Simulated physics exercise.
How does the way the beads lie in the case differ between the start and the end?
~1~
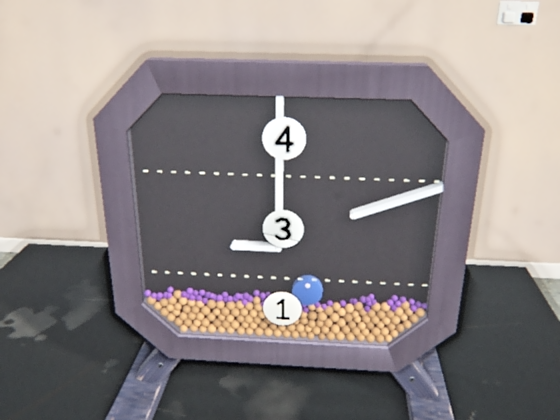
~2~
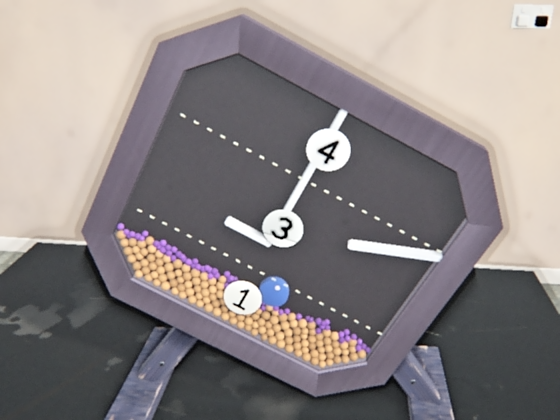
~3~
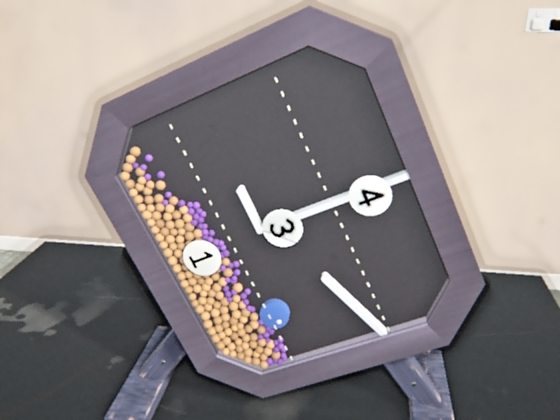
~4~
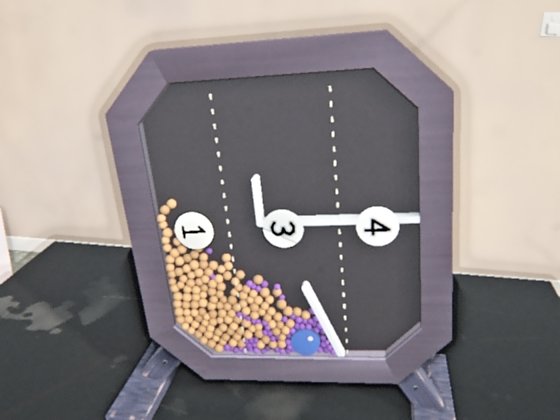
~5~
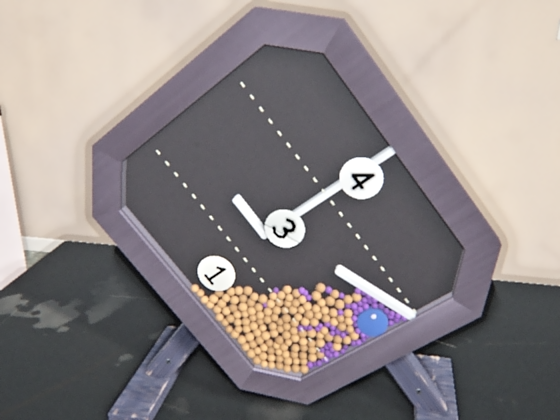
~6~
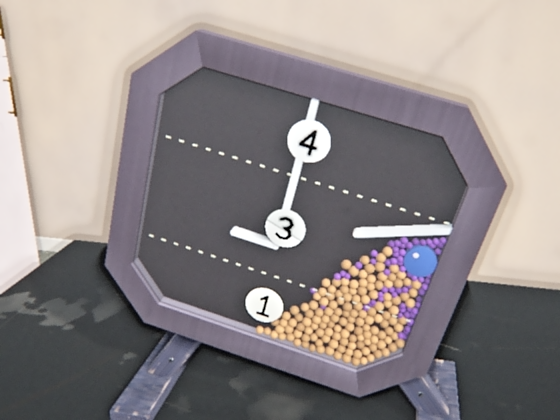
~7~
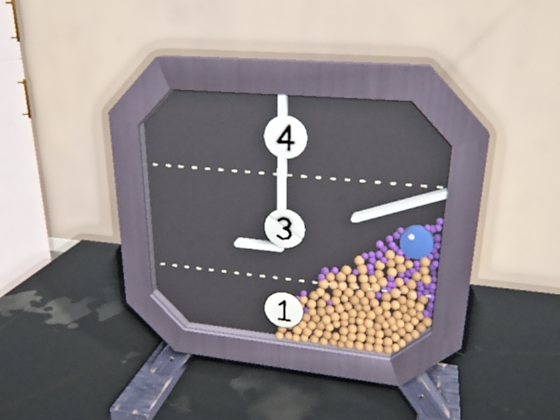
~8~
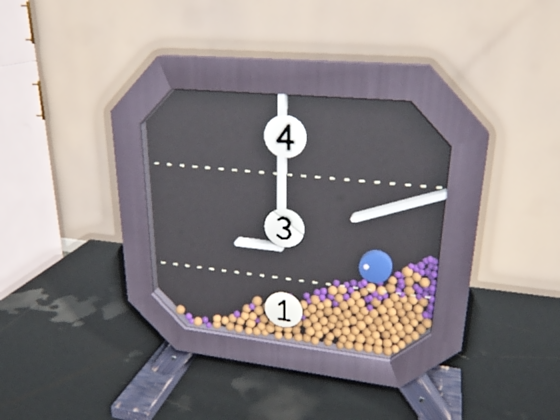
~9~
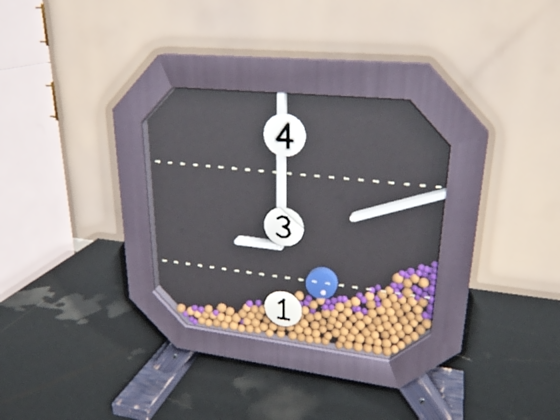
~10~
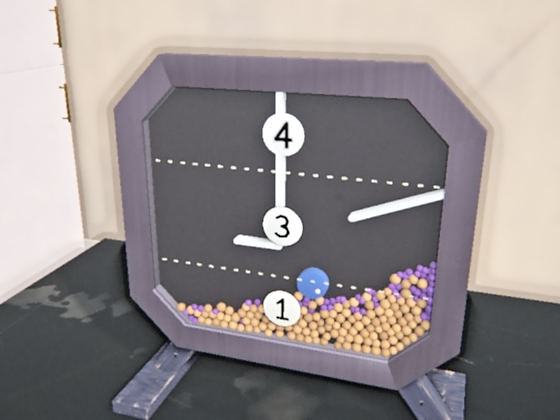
At the start the beads lie in a fairly even layer along the bottom. By the end they have shifted slightly to the right, sloping up towards the right side.
